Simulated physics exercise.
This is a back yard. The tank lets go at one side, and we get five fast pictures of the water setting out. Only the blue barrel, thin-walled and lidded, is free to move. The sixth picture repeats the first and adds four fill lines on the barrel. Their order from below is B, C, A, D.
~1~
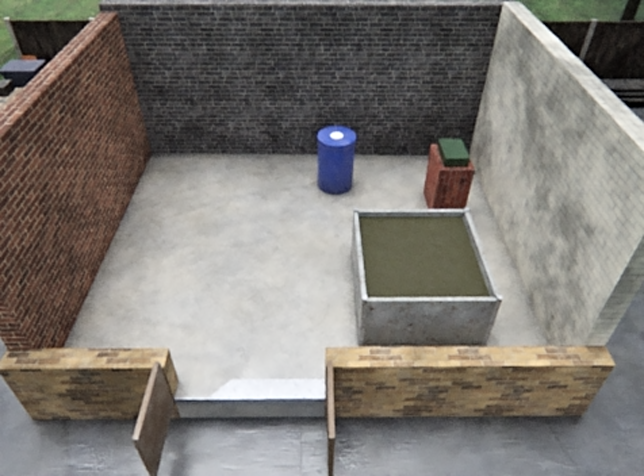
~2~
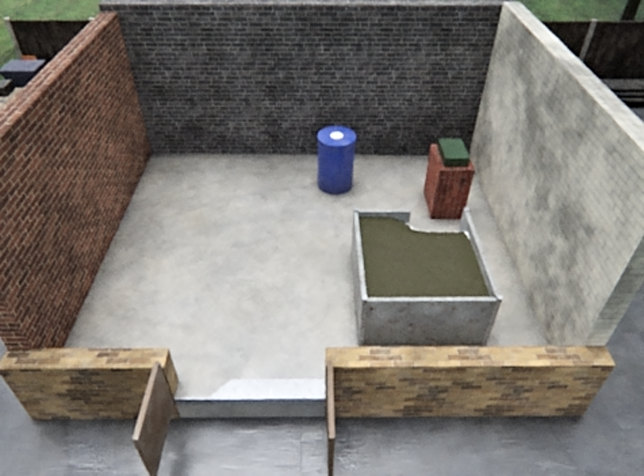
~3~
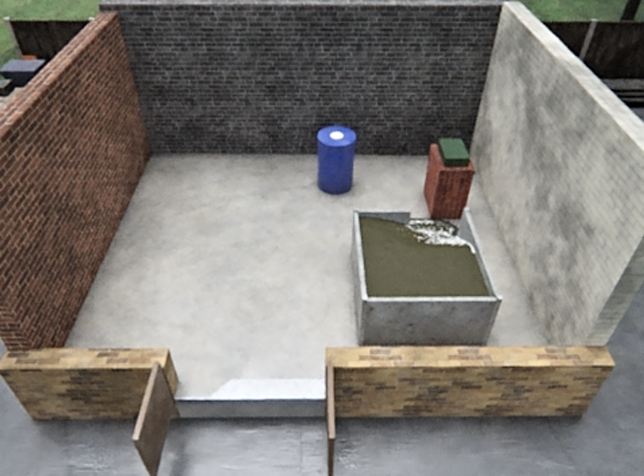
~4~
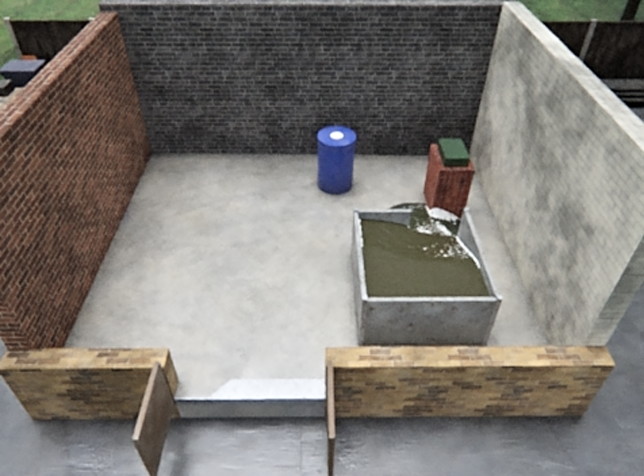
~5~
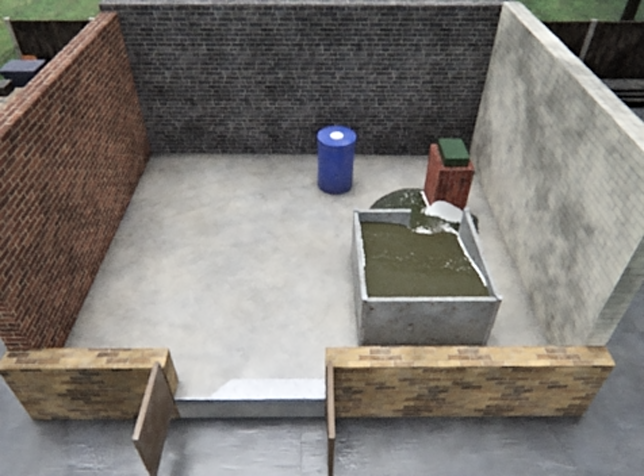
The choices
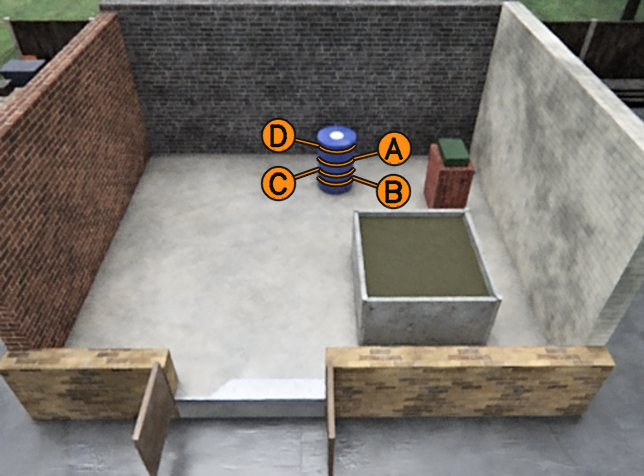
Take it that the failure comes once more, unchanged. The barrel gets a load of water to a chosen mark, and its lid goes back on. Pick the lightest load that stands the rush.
B.
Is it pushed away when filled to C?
No, not at all.
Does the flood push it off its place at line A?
No.
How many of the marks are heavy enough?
All of the four.
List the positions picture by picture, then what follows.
Lid of the blue barrel at (336, 136); tank full, its middle at (420, 255); open gate at (248, 350).
Water covers 1 % of the ground, mostly out of sight from here.
Water covers 3 % of the ground, mostly out of sight from here.
Water covers 4 % of the ground, mostly out of sight from here.
Lid of the blue barrel at (336, 136); water covers 6 % of the ground and is seen nearest the barrel at (385, 198).
On the marked copy, A at (336, 165); B at (336, 184); C at (336, 176); D at (337, 152); from the bottom up B, C, A, D.
Choosing A, it does not move.
Choosing B, it does not move.
Choosing C, it does not move.
Choosing D, it does not move.
